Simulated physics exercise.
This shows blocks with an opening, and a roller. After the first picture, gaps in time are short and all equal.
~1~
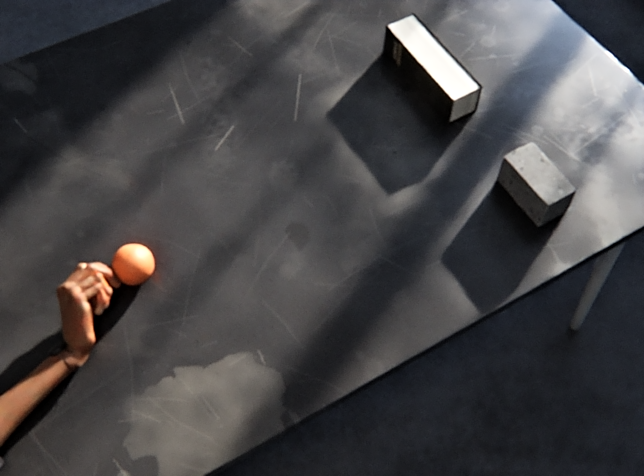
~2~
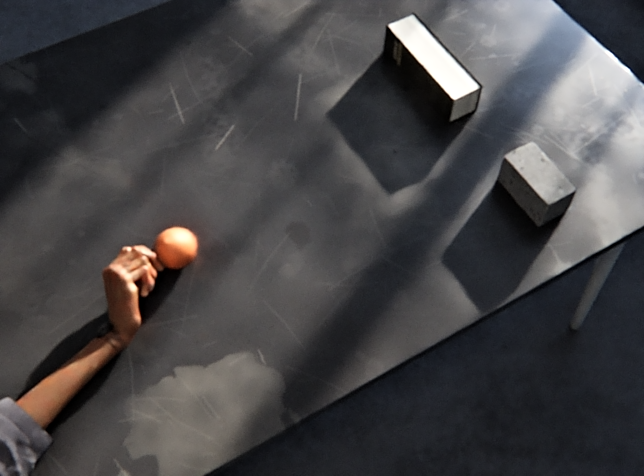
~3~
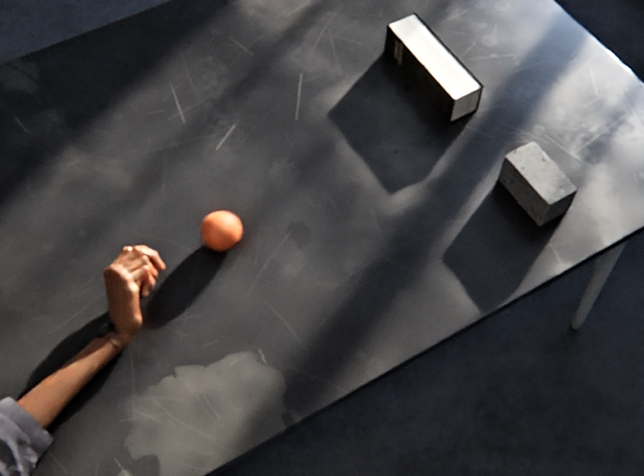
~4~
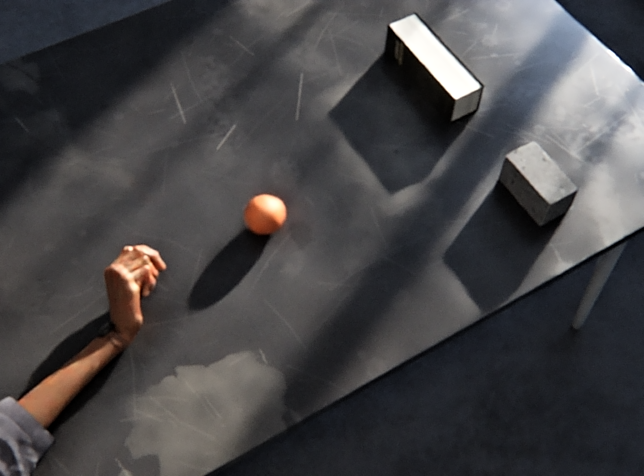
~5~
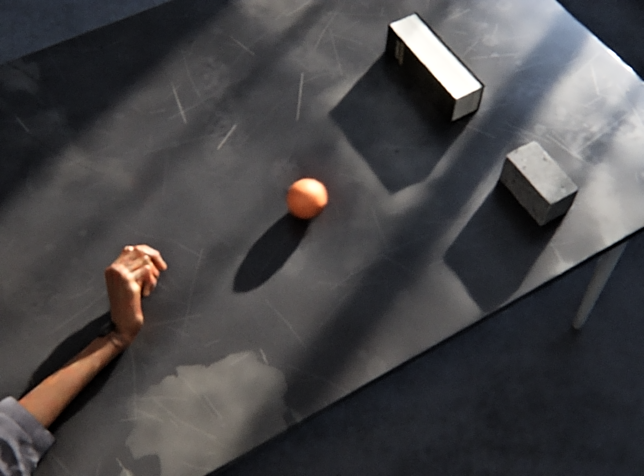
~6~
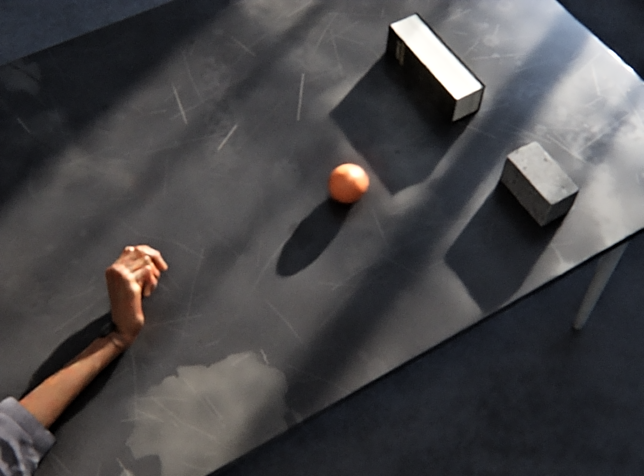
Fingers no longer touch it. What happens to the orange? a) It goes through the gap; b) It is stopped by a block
(a) It goes through the gap.
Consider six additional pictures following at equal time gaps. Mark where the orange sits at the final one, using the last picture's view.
Predicted pixel: Approx. (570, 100).
Then, 0.38 s after the last picture, orange heading on near (577, 98).
Then, 0.86 s after the last picture, orange heading on.
By the end, the orange gets between the blocks.
